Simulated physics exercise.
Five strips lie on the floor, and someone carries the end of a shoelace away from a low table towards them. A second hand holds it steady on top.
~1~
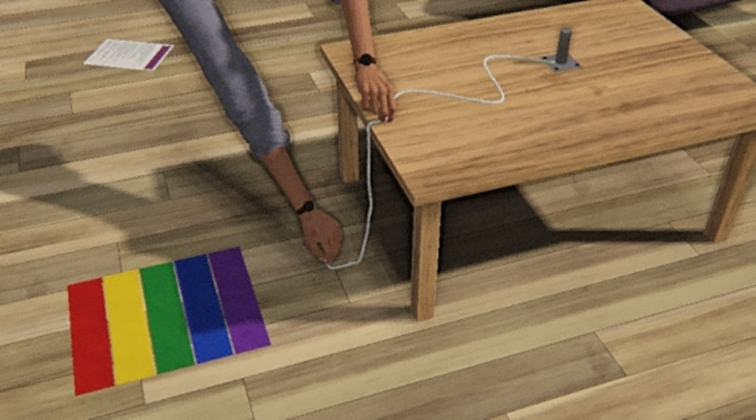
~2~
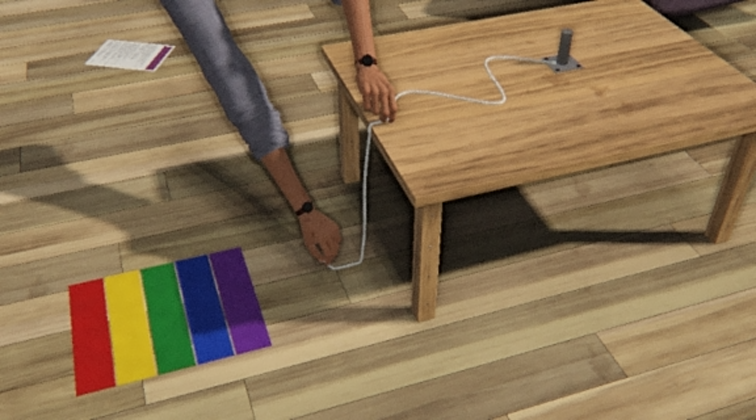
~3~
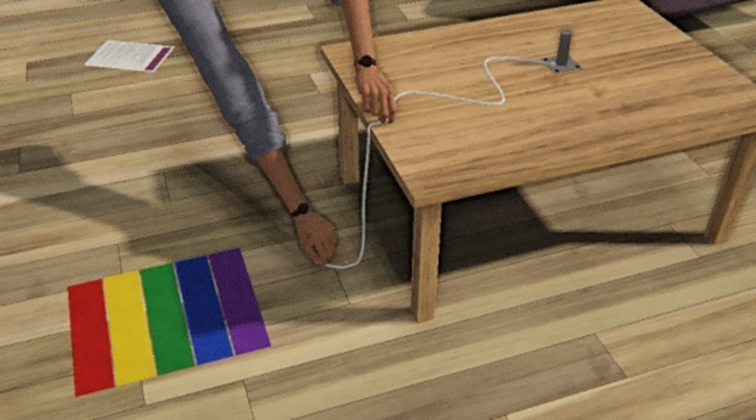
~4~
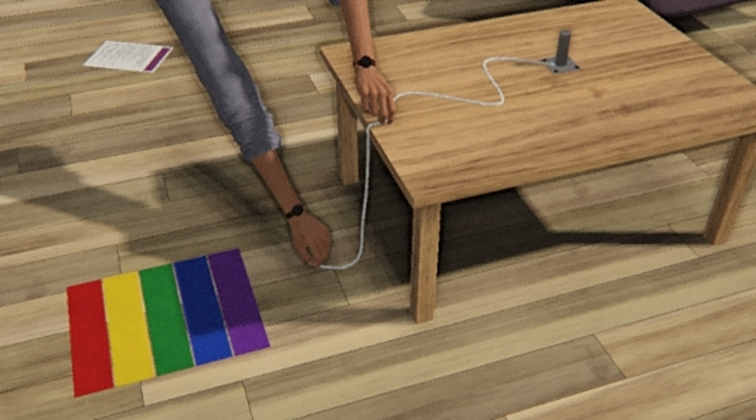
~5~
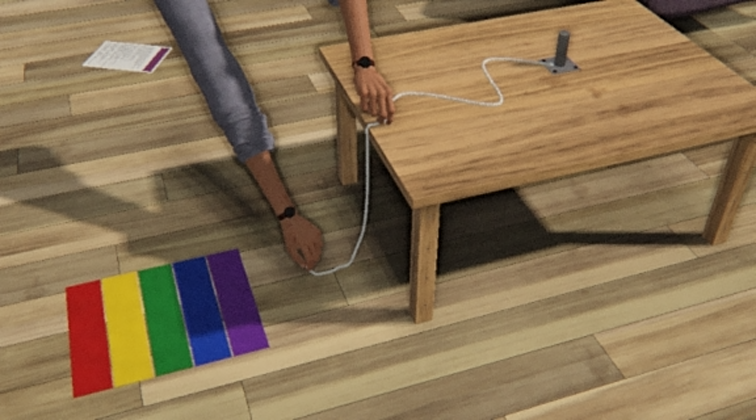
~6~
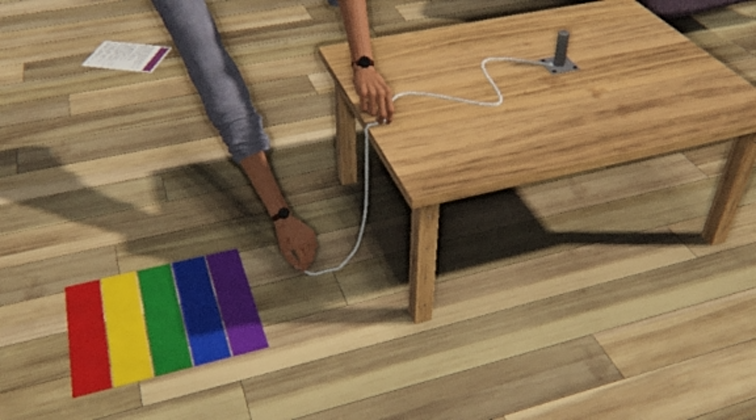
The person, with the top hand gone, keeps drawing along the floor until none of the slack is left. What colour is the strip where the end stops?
It is red.
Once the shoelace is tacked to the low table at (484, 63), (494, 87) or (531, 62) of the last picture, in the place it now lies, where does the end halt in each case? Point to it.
Taking them in turn, I'd expect around (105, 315), (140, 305) and finally (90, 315).
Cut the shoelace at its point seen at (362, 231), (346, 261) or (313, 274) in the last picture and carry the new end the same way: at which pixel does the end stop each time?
So, going through them: (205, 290) first, (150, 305) next, (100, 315) last.
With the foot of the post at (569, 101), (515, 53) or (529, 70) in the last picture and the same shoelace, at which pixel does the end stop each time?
The places come out near (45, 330), (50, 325) and (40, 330).
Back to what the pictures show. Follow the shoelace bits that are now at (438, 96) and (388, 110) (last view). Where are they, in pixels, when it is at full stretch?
First one close to (362, 120), second close to (305, 164).
A little later, end near (137, 306); over yellow.
Next, end near (100, 315); over red.
When it is tight, end near (80, 320); over red. Over red.
